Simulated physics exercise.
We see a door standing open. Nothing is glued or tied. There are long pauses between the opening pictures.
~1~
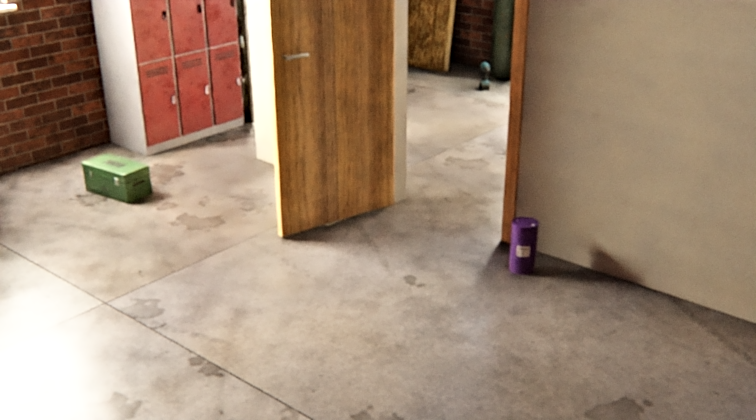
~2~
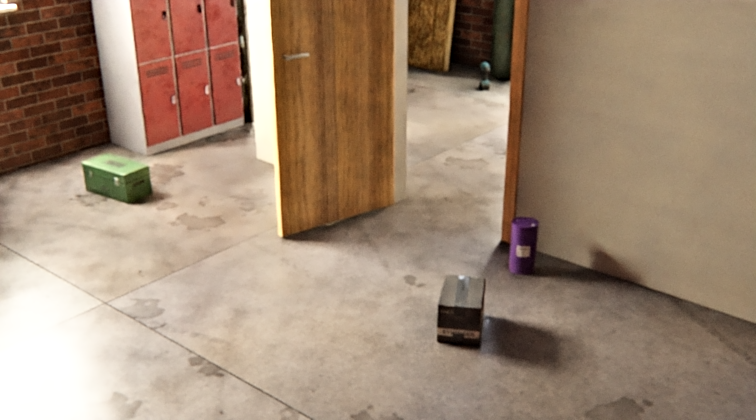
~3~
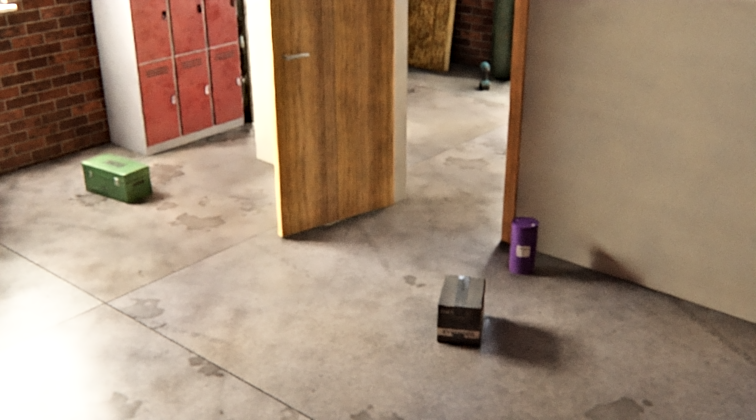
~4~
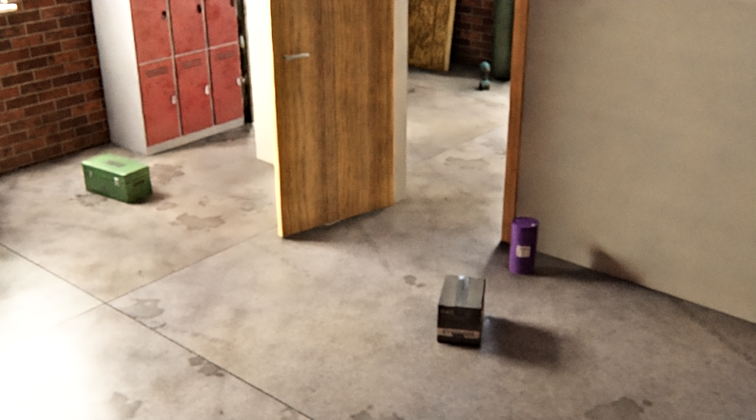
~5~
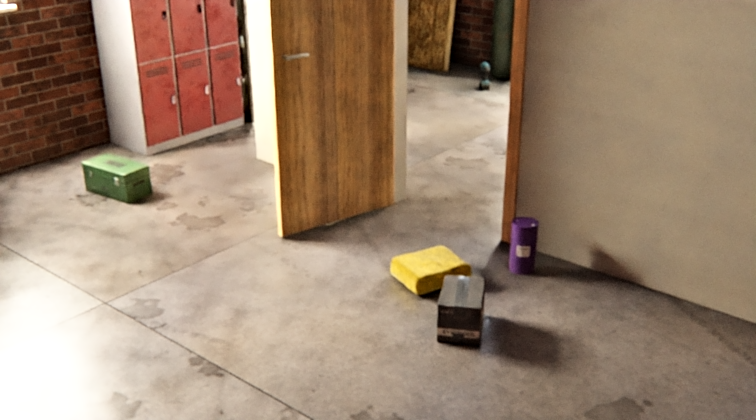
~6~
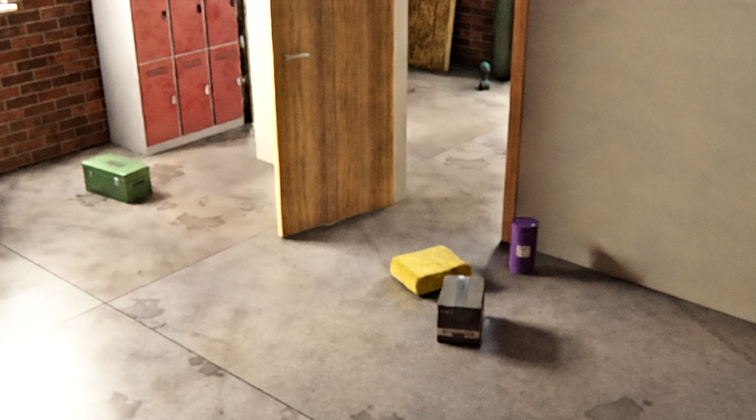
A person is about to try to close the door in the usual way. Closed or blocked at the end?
As it turns out, it reaches the frame.
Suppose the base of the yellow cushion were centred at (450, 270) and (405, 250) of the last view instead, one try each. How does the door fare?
In the first case it closes; in the second case it stops short.
Then, 0.80 s on from there, door 66° open.
Then, 1.20 s on from there, door 33° open.
In the end, door 0° open; all 3 unmoved. At the end, from the last picture's camera, yellow cushion near (431, 270).
